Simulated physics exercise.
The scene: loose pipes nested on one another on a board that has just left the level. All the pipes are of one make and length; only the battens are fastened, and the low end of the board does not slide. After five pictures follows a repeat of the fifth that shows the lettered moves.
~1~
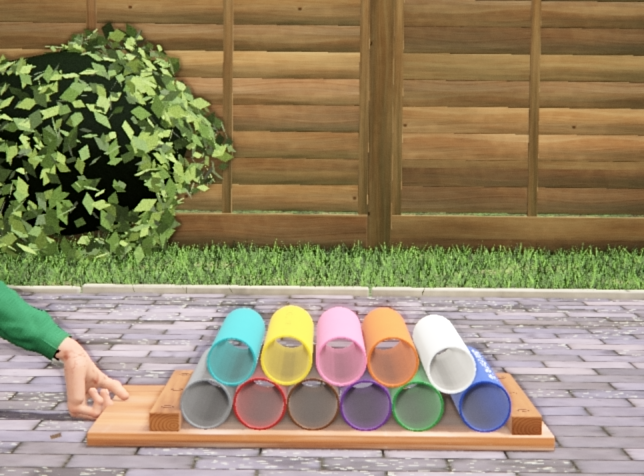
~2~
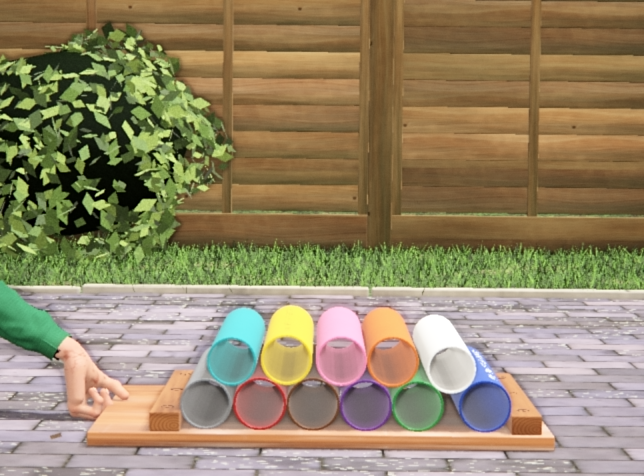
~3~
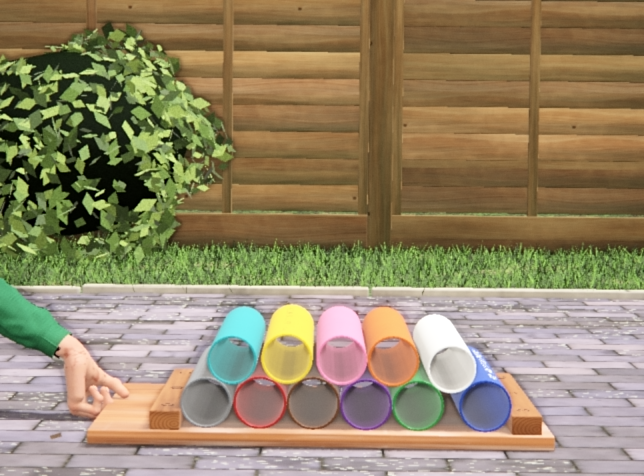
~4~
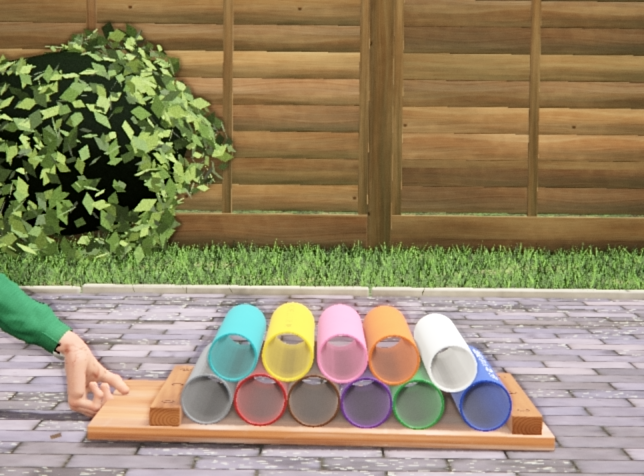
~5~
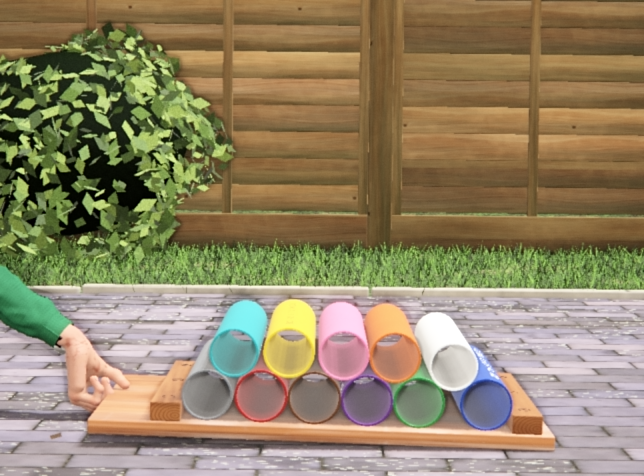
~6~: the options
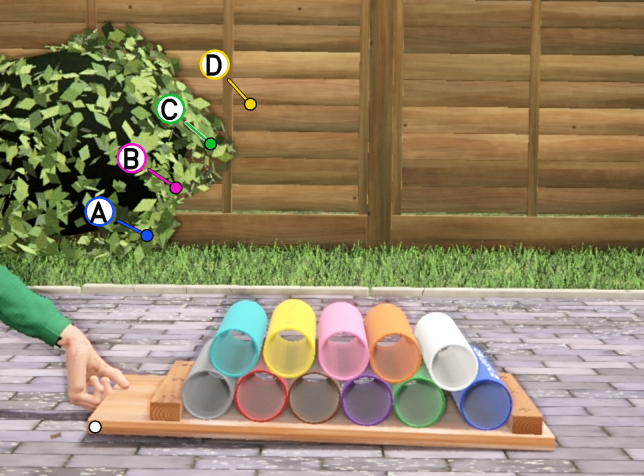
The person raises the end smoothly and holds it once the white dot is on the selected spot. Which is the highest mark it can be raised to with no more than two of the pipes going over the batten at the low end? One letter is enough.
A is the limit.
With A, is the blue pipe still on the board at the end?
Yes, with A.
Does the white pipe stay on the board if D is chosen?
No.
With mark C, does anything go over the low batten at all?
Yes.
On the marked copy, A at (147, 236); B at (176, 188); C at (211, 144); D at (251, 104); the white dot at (95, 427).
With A. Early on, board at 16°.
Further on, board at 27°.
At the end, board at 27°, none over the low batten.
As for the rest, B five over the low batten; C five over the low batten; D five over the low batten.
